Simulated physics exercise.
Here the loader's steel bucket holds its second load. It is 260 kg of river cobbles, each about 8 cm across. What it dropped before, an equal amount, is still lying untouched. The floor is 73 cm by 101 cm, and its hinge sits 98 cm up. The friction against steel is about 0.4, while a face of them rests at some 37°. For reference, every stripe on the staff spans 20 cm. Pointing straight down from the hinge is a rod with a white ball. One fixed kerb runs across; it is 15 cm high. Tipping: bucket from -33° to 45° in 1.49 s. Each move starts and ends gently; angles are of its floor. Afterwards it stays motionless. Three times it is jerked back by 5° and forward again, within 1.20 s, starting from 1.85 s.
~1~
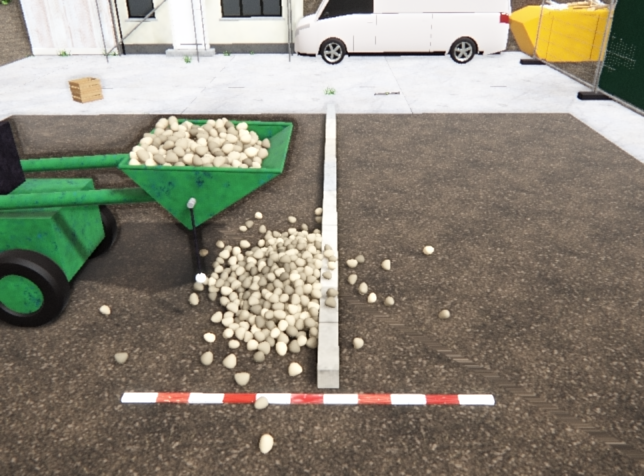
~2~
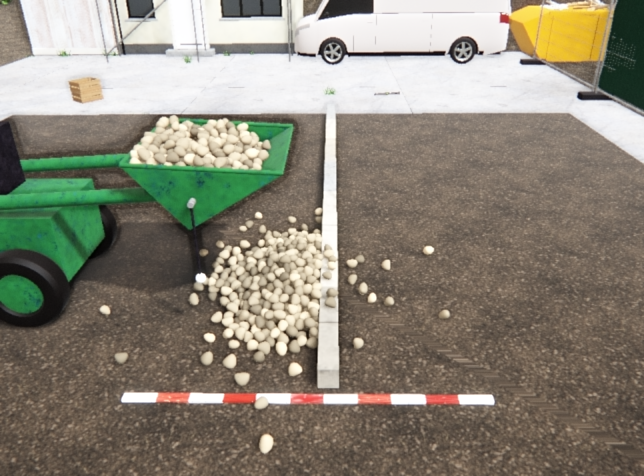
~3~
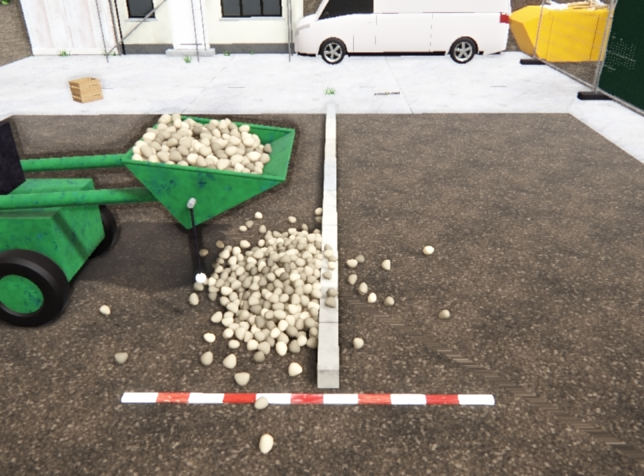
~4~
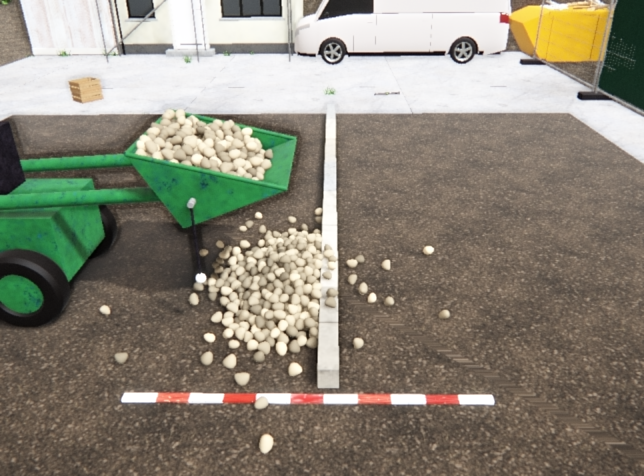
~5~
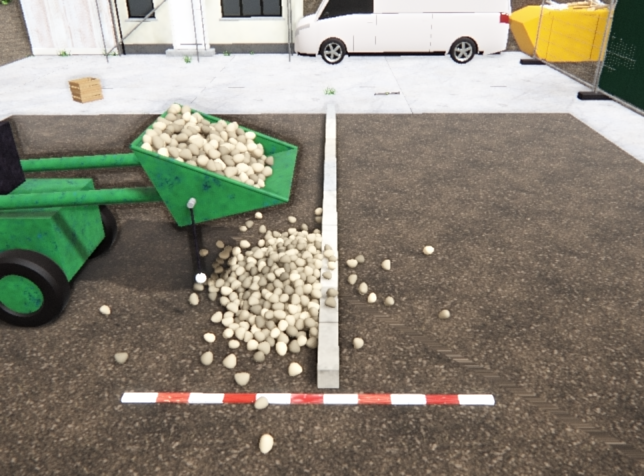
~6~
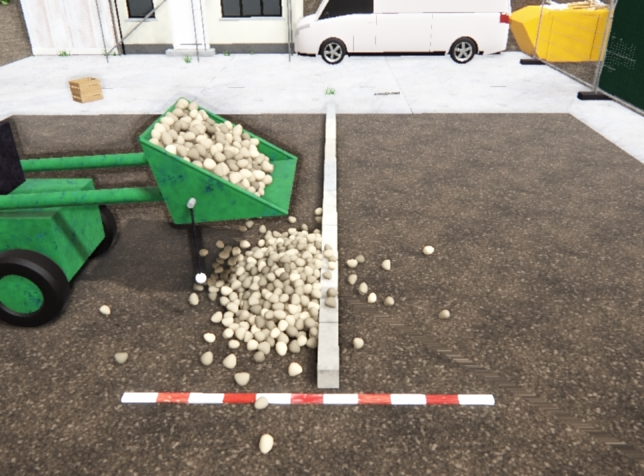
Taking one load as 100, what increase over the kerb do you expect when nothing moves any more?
18 out of 100.
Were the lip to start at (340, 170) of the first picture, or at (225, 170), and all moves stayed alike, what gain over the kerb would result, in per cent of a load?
Roughly 85 and 0 percent, in that order.
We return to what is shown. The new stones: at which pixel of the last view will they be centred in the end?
In the last view, somewhere near (296, 269).
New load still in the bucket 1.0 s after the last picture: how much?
It keeps some 15 percent of its load.
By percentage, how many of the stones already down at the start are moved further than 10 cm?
I'd say roughly 5 per cent of them.
Then, 0.5 s after the last picture the floor is at 33°; in per cent of one load, 94 in the bucket, 105 on this side of the kerb, 2 over the kerb; the foremost stones are at (388, 288).
Then, 1.0 s after the last picture the floor is at 45°; in per cent of one load, 16 in the bucket, 176 on this side of the kerb, 8 over the kerb; the foremost stones are at (394, 285).
Then, 2.9 s after the last picture the floor is at 45°; in per cent of one load, 0 in the bucket, 180 on this side of the kerb, 21 over the kerb; the foremost stones are at (451, 283).
Then, 5.3 s after the last picture the floor is at 45°; in per cent of one load, 0 in the bucket, 180 on this side of the kerb, 21 over the kerb; the foremost stones are at (451, 283). Net gain over the kerb, 18.
